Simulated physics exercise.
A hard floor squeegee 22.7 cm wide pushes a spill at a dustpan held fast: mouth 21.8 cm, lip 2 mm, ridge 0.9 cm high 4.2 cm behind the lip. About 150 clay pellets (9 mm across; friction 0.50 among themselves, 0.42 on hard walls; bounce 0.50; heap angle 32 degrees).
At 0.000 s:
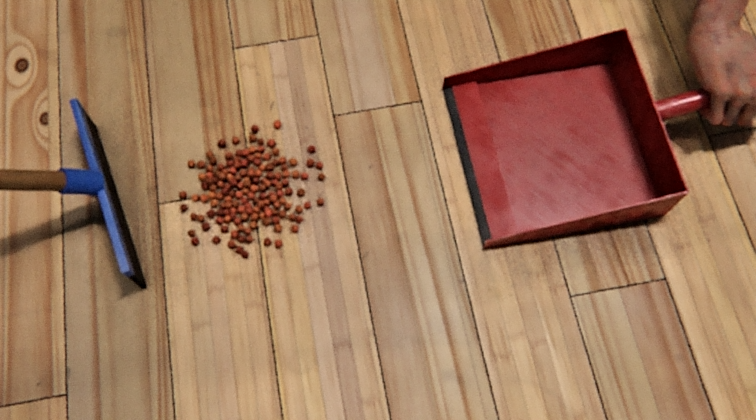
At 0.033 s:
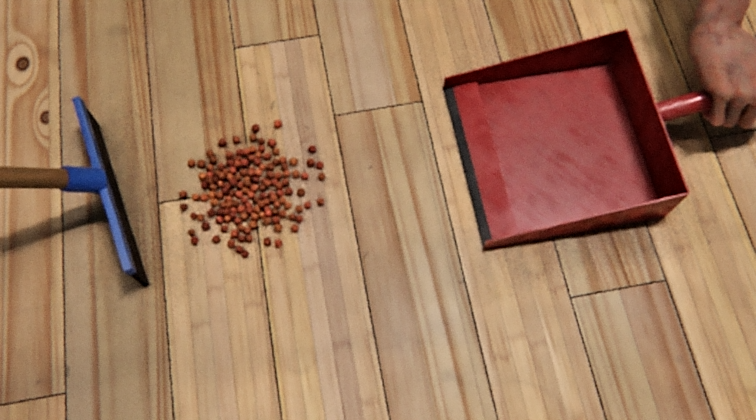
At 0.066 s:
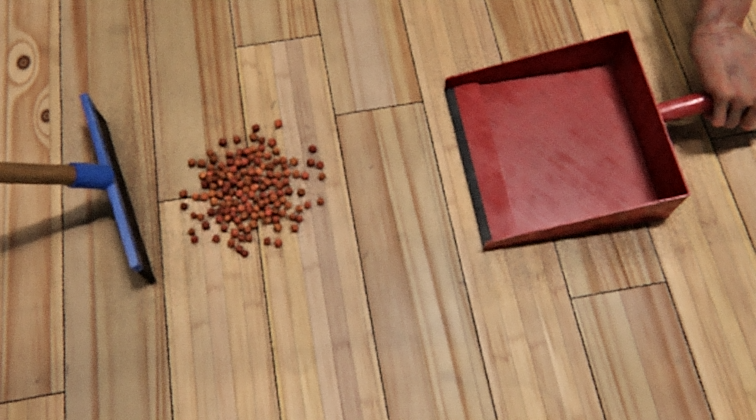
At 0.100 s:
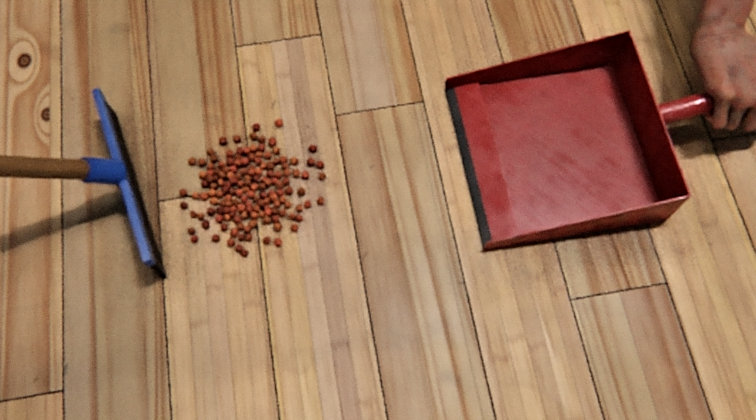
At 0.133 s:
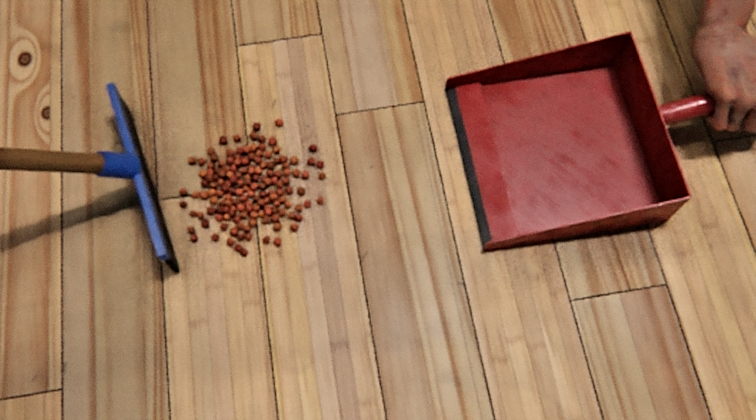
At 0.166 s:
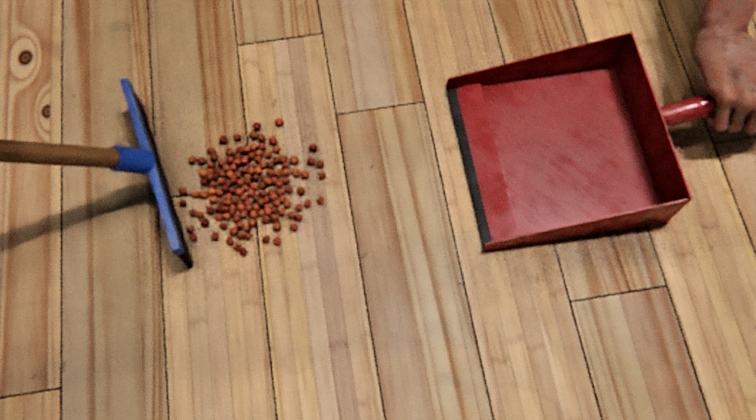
The clip opens on a wooden floor with a loose heap of small reddish-brown pellets between a blue squeegee at left and a red dustpan held by a hand at right. The squeegee slides right, slowly at first, until its blade is beside the heap's left edge, while the pellets and dustpan stay still.
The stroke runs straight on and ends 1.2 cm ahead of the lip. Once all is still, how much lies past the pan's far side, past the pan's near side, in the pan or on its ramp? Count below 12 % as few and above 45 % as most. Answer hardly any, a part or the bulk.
Far side a part, near side hardly any, pan a part.
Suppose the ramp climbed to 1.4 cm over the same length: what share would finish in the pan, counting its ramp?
It would be near 30 per cent.
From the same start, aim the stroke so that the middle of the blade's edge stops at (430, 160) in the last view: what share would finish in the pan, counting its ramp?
Some 25 per cent.
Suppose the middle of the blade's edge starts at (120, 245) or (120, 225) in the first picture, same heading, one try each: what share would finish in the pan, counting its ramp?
Some 20 and 35 per cent.
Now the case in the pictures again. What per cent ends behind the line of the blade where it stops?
About 15 per cent.
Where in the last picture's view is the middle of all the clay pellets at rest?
Near (450, 122).
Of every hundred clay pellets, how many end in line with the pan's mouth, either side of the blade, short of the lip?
Some 45 per cent.
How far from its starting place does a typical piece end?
Some 28 cm.
Then, at 0.48 s, middle of the blade 20 cm from the lip; 0 % over the lip, far side 5 %, near side 0 %.
After 0.70 s, middle of the blade 10 cm from the lip; 0 % over the lip, far side 15 %, near side 0 %.
Then, at 1.02 s, middle of the blade 4 cm from the lip; 30 % over the lip, far side 25 %, near side 0 %.
At rest (1.6 s), far side 25 %, near side 0 %, pan 30 %, in front of the lip or behind the blade 45 %.
